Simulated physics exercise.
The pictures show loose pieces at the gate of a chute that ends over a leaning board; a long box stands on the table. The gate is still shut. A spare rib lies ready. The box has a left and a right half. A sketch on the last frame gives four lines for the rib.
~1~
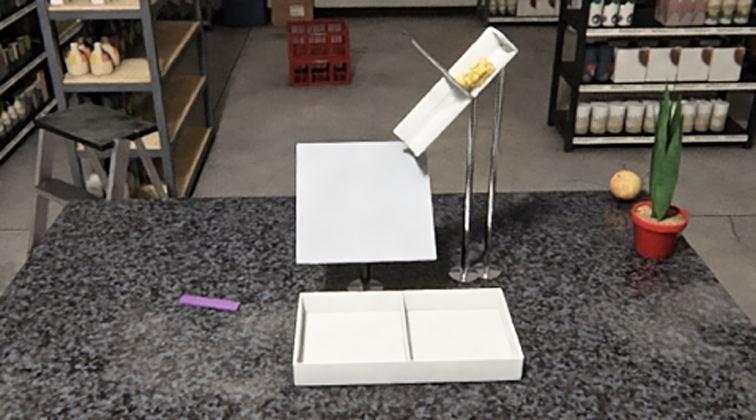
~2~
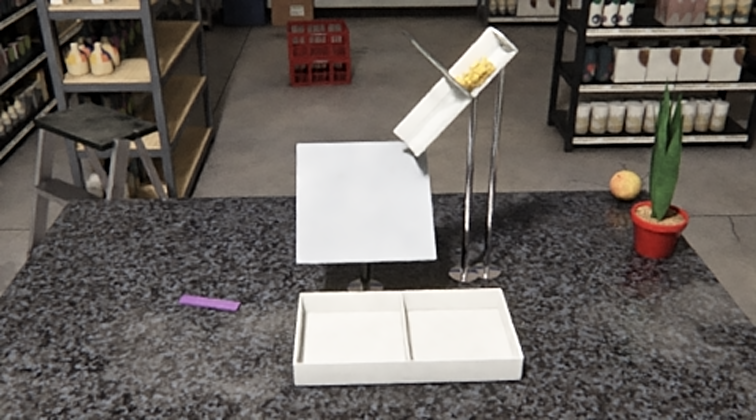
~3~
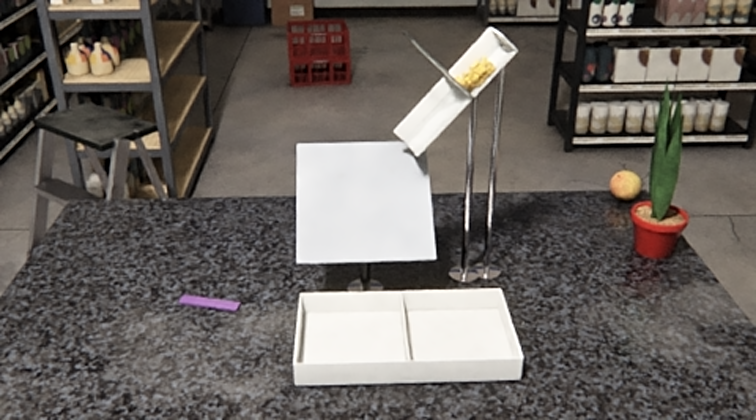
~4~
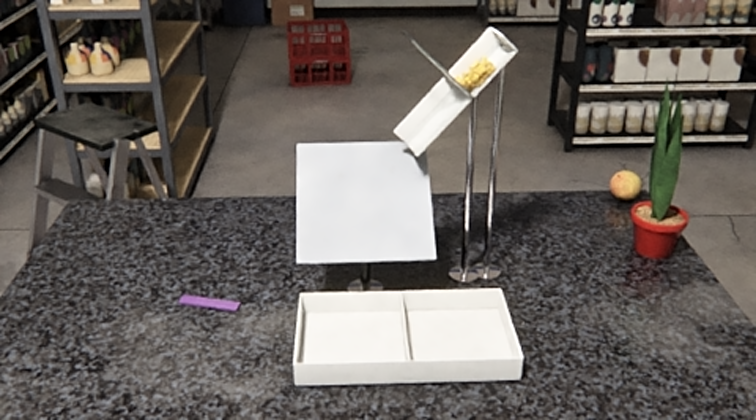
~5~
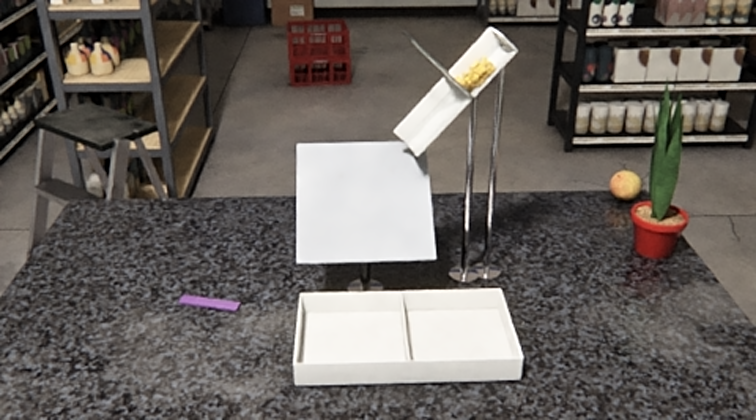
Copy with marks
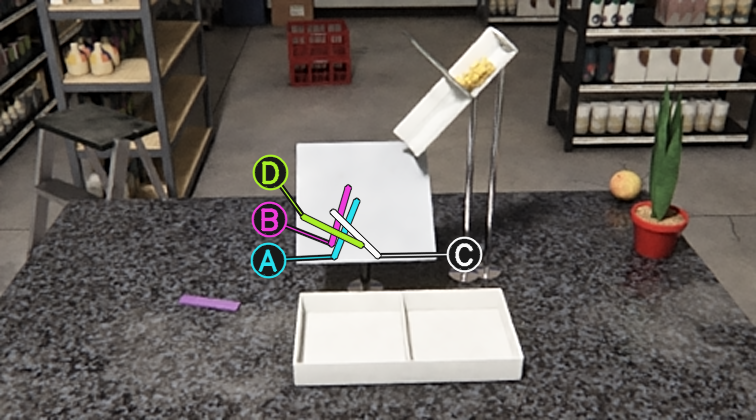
A white divided box sits before a tilted board and a raised chute holding yellow pieces, all motionless.
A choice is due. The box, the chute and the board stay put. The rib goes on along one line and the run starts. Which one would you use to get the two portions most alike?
C beats the others.
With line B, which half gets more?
More lands on the left.
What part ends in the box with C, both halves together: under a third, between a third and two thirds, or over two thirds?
Line C gives over two thirds.
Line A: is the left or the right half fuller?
The left half.
On the marked copy, line A from (356, 201) to (334, 256); line B from (348, 187) to (331, 244); line C from (333, 212) to (378, 255); line D from (303, 216) to (361, 245).
Choosing A, of what is caught, nearly all in the left half, a stray few in the right.
Choosing B, of what is caught, nearly all in the left half, a stray few in the right.
Choosing C, of what is caught, about half in the left half, about half in the right.
Choosing D, of what is caught, nearly all in the left half, a small part in the right.
